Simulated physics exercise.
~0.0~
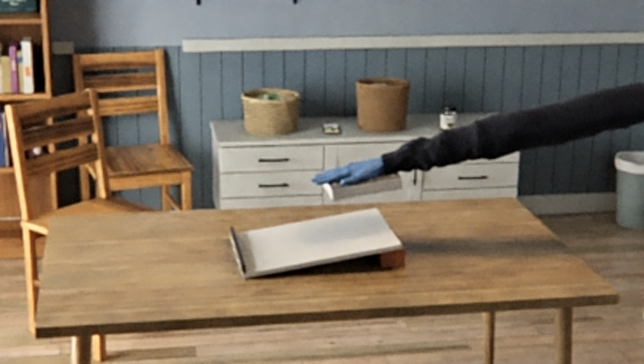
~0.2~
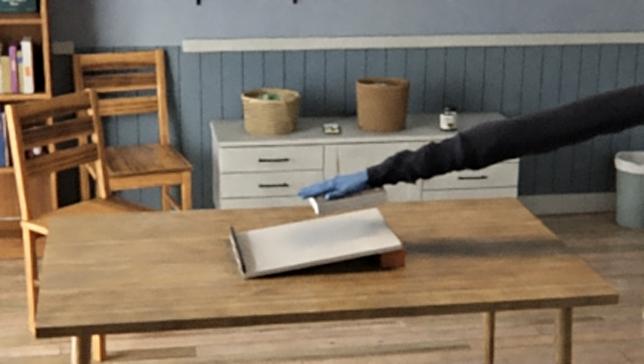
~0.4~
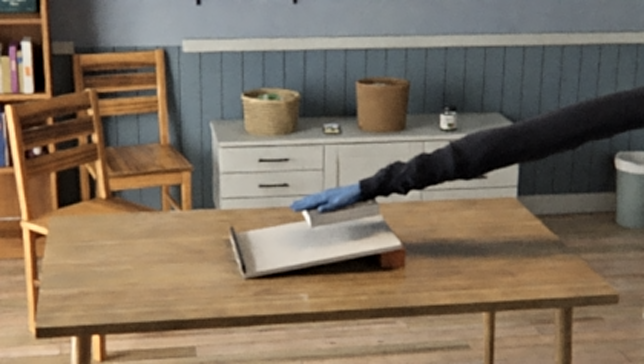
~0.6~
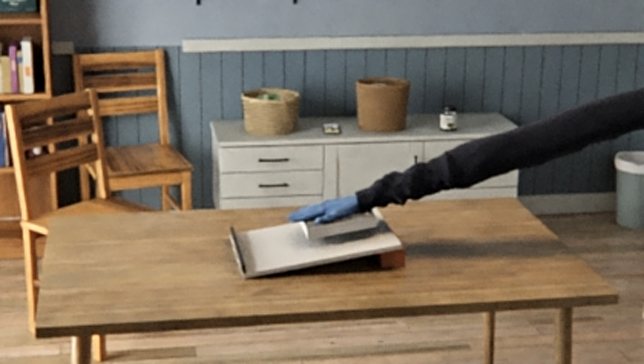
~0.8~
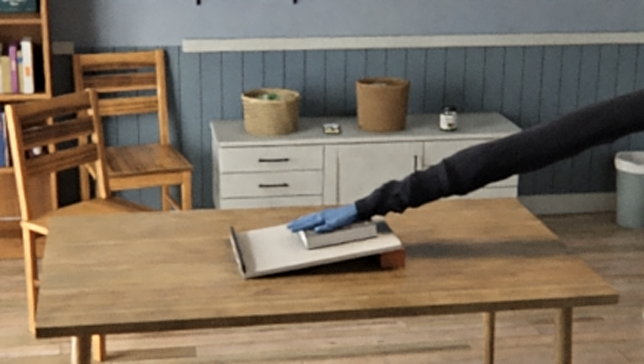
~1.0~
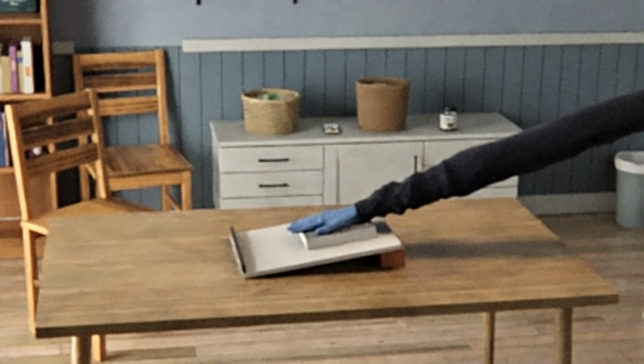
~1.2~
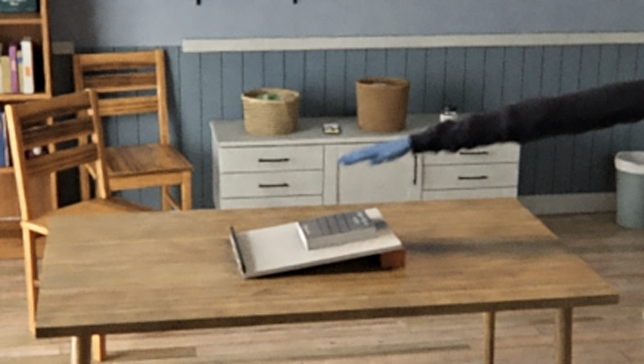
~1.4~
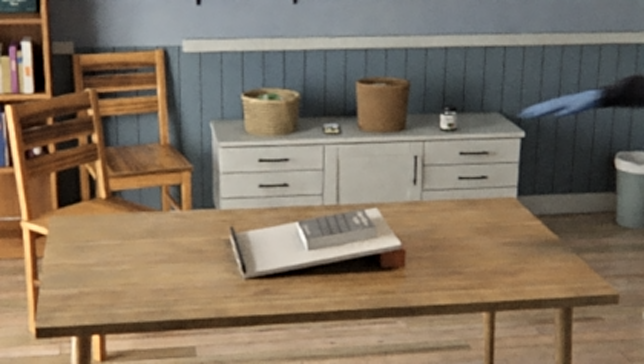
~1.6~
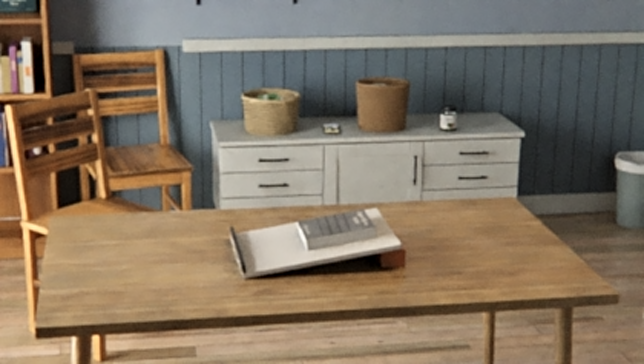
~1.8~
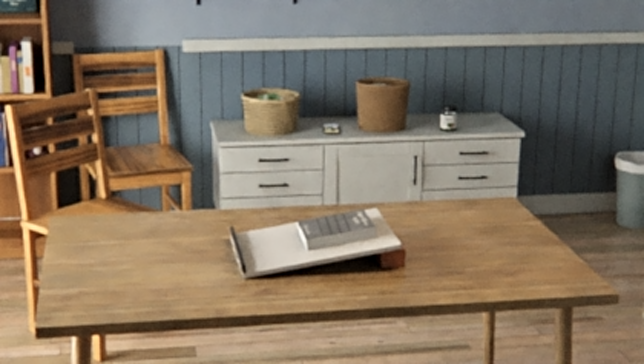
Gloved hand lowering a grey book onto a tilted board on a wooden table, then withdrawing right, the book staying put.
